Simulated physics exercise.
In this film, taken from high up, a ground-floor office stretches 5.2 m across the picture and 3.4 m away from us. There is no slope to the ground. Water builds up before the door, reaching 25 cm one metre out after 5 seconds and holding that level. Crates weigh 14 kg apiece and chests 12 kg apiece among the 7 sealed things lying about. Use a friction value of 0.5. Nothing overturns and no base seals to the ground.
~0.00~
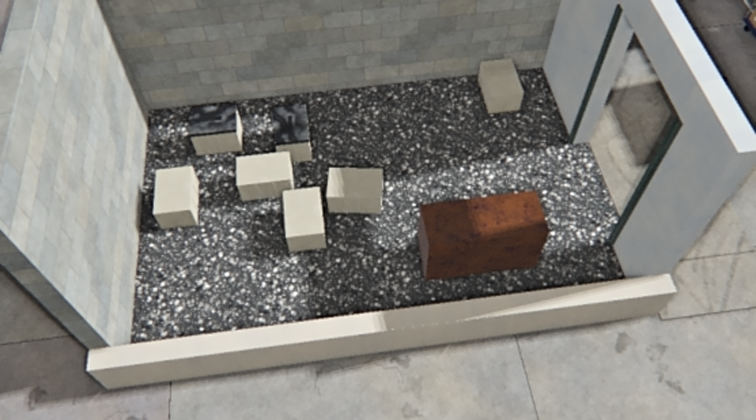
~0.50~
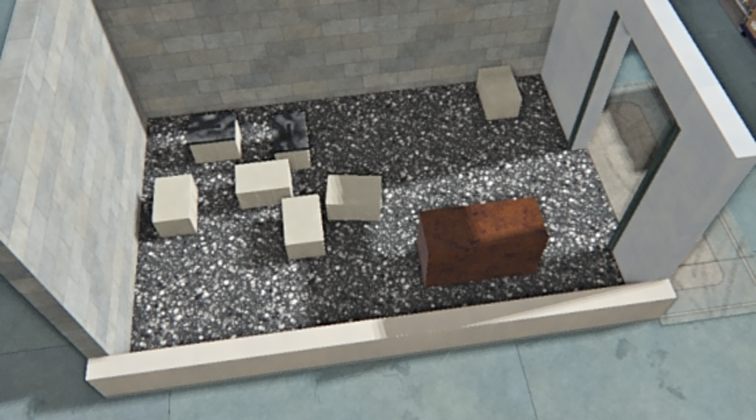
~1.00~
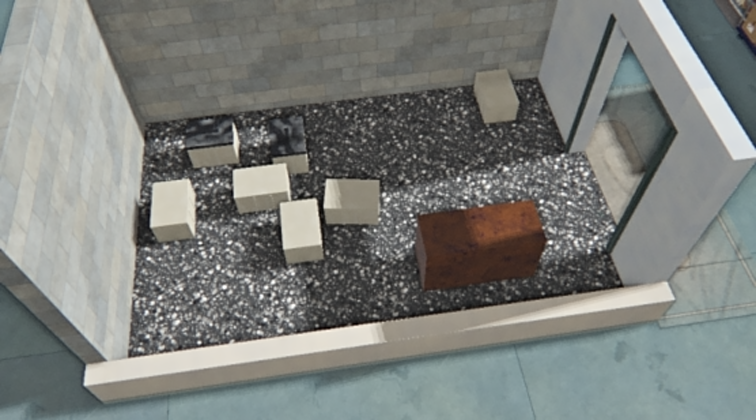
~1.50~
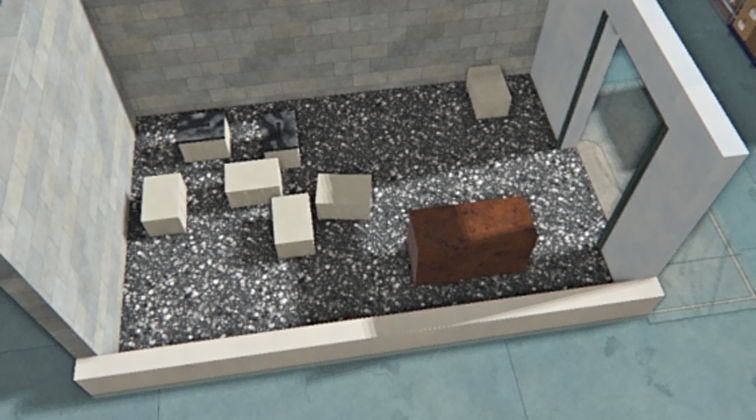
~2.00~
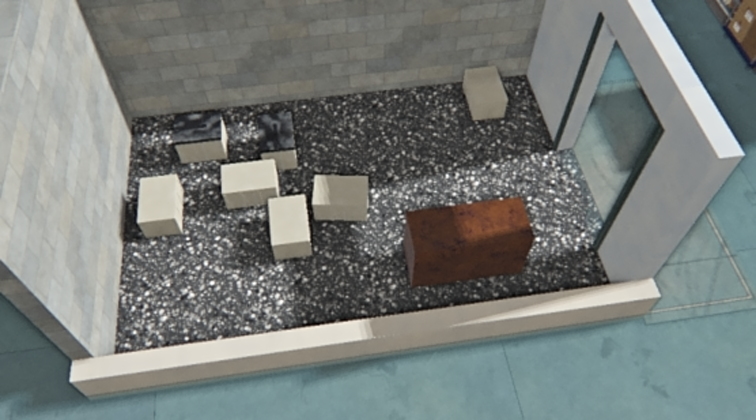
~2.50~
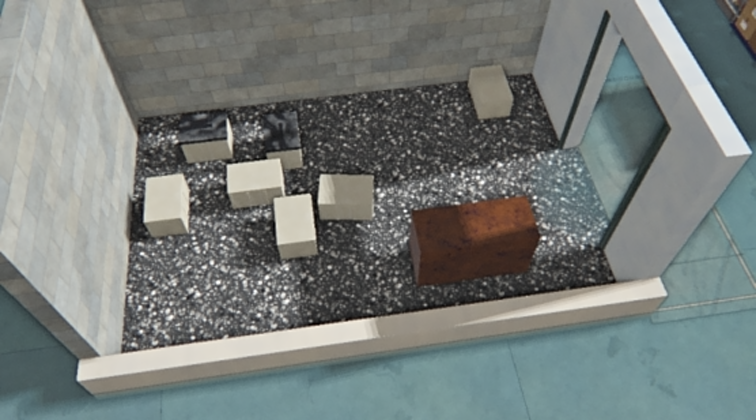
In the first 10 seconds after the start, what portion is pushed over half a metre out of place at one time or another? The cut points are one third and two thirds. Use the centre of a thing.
It falls at two thirds or higher.
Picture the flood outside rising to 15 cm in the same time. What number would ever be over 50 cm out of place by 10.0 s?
In that case 1 of them.
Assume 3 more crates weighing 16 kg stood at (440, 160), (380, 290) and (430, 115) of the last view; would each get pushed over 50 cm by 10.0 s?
In turn: Beyond the mark, within the mark, beyond the mark.
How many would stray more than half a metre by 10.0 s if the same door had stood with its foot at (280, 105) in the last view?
Result: 5 of them.
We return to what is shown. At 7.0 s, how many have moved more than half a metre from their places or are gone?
2.
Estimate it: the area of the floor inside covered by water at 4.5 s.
Around 5.5 m2 of it.
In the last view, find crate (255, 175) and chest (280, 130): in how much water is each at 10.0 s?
Roughly 16 and 15 cm.
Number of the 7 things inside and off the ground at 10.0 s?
It comes to 6 of them.
After 3.5 s 0 of 7 are over 50 cm from their spots; 0 afloat.
After 4.5 s 0 of 7 are over 50 cm from their spots; 0 afloat.
After 7.0 s 2 of 7 are over 50 cm from their spots; 1 afloat.
After 10.0 s 5 of 7 are over 50 cm from their spots, and 5 have been at some point; 6 afloat.
